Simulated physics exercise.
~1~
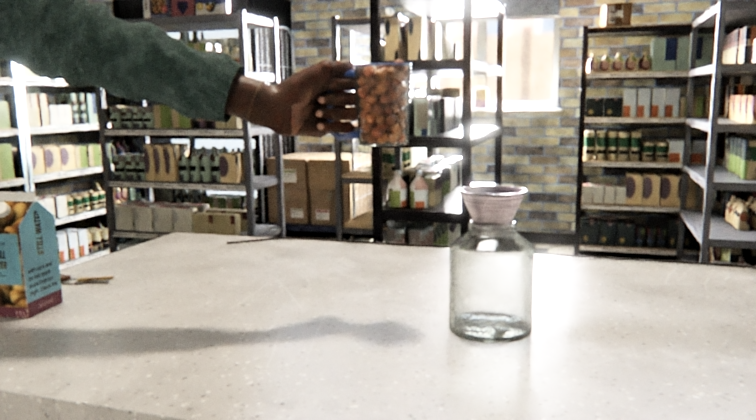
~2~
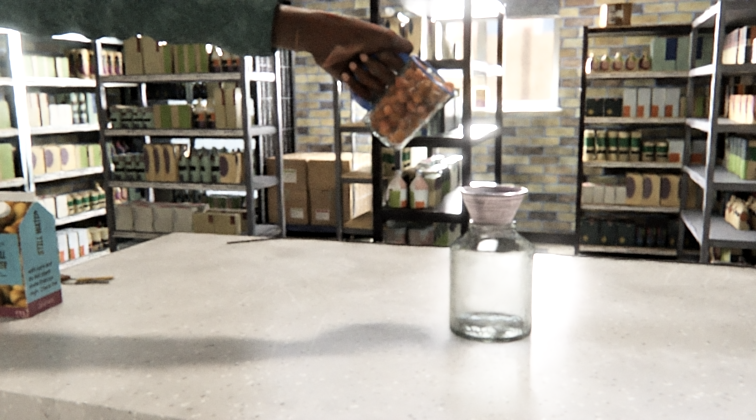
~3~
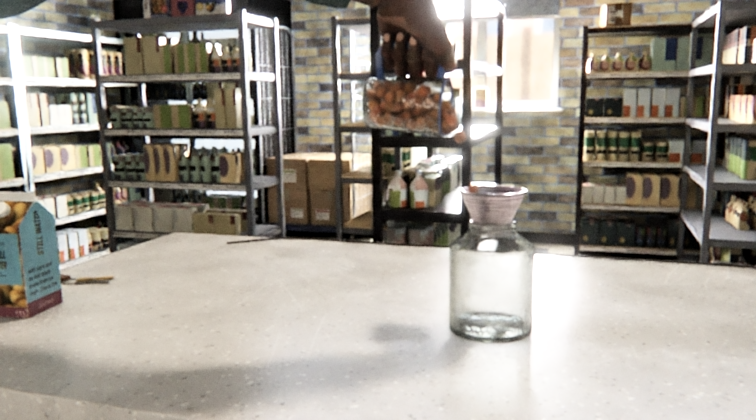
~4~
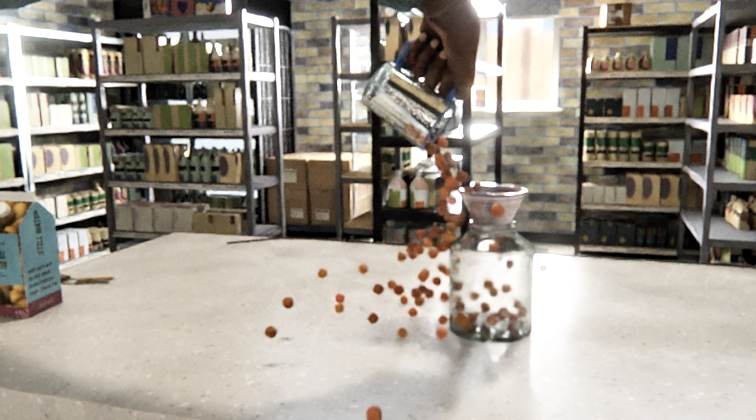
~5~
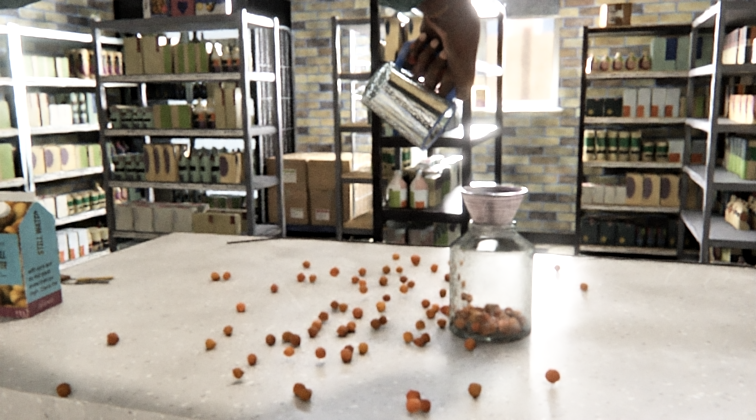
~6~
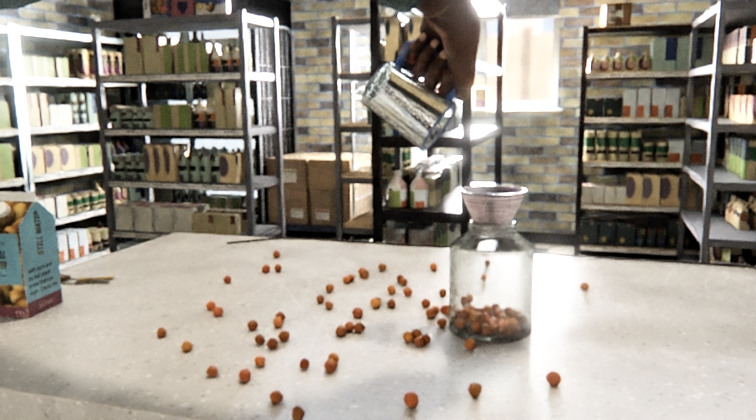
A hand moved a clear cup of hazelnuts to the right and tipped it over above a funnel set in a glass jar. Some fell into the jar, but most spilled and ended up scattered across the counter, leaving the cup empty.
